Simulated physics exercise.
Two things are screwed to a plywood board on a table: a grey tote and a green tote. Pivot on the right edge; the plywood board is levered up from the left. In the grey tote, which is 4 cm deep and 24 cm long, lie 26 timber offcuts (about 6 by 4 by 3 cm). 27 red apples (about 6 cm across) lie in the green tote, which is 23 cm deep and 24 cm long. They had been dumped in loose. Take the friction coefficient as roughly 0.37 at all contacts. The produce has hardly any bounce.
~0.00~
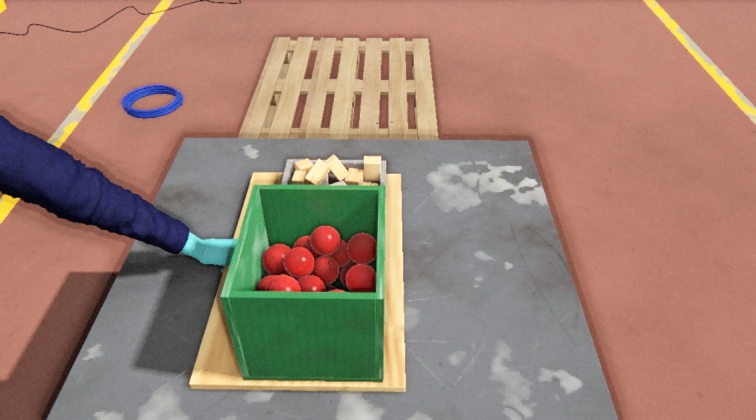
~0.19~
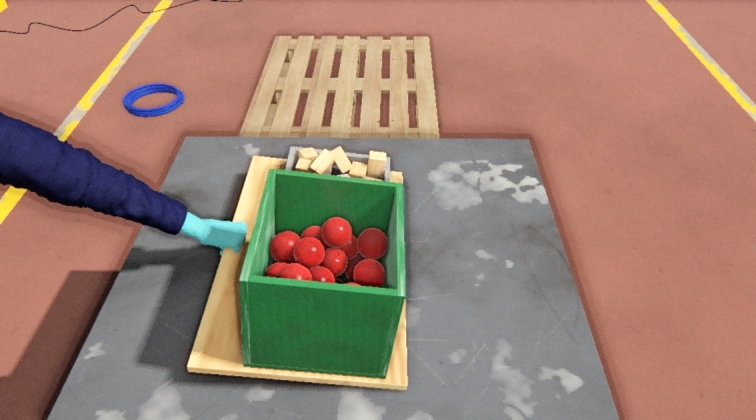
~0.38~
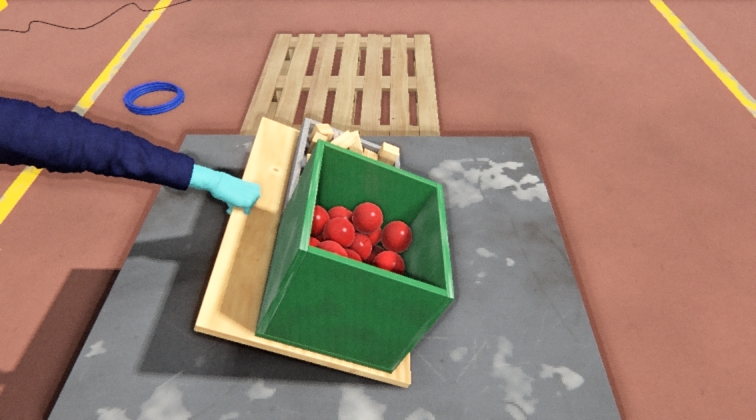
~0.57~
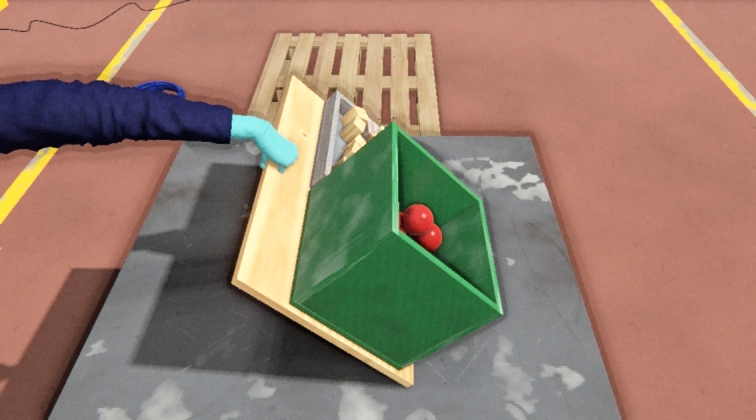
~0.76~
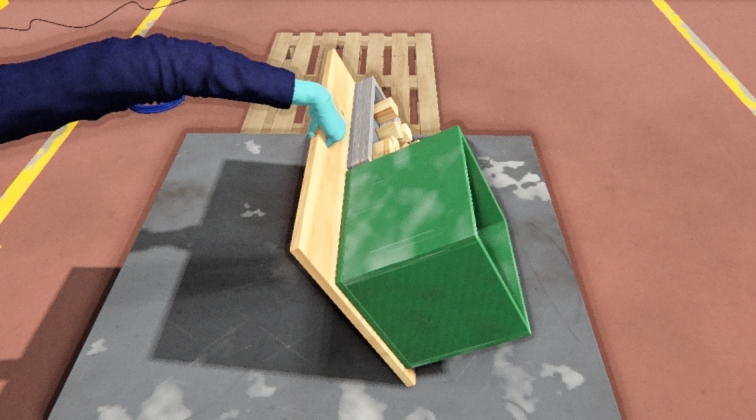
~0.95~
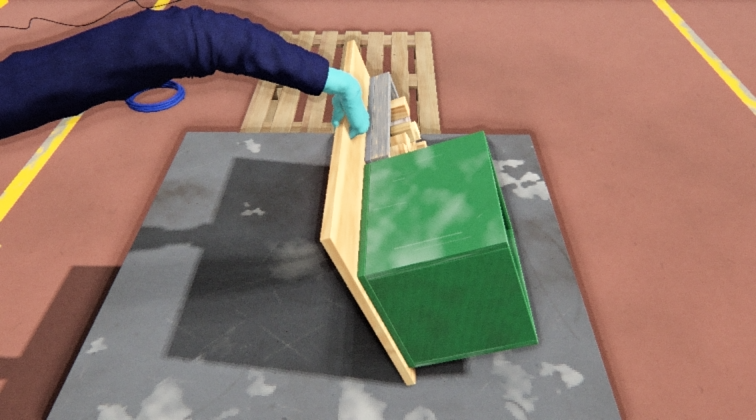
A gloved hand levers up a board's left side, tilting green and grey totes rightward.
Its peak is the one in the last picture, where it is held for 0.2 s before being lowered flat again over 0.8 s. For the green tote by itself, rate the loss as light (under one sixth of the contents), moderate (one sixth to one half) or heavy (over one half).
Loss rating: Light.
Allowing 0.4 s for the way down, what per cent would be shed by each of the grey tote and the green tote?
Then the grey tote sheds 20 %, while the green tote sheds 0 %.
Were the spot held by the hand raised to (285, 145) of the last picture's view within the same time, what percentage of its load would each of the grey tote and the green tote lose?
In that case grey tote sheds 20 percent of its load and green tote sheds 0 percent.
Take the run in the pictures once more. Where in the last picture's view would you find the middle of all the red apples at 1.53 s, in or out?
Near (393, 267).
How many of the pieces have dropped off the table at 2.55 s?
Estimated tally of pieces: Close to 0.
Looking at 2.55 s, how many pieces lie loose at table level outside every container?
I'd guess near 5.
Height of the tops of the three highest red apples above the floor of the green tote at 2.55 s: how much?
Height: Roughly 17 cm.
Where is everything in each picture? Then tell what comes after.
In the first frame (places track the rim corner closest to us here, unless another is named), green tote (376, 296); grey tote (by its farthest rim corner) (292, 161); tipped 0°; all still inside.
The second frame shows green tote (397, 292); grey tote (296, 148); tipped 7°.
The third frame shows green tote (447, 293); tipped 25°.
The fourth frame shows green tote (498, 308); tipped 45°; 1 out.
The fifth frame shows green tote (528, 328); tipped 63°; 3 out.
The sixth frame shows green tote (537, 336); tipped 70°; 5 out.
After 1.21 s, tilt 69°; the grey tote is down by 5 of 26 and the green tote has all 27.
After 1.53 s, tilt 38°; the grey tote is down by 5 of 26 and the green tote has all 27.
After 1.98 s, tilt 0°; the grey tote is down by 5 of 26 and the green tote has all 27.
When it is over (at 2.55 s), the grey tote is down by 5 of 26 and the green tote has all 27. Asked share, 0 of 27, 0 per cent.
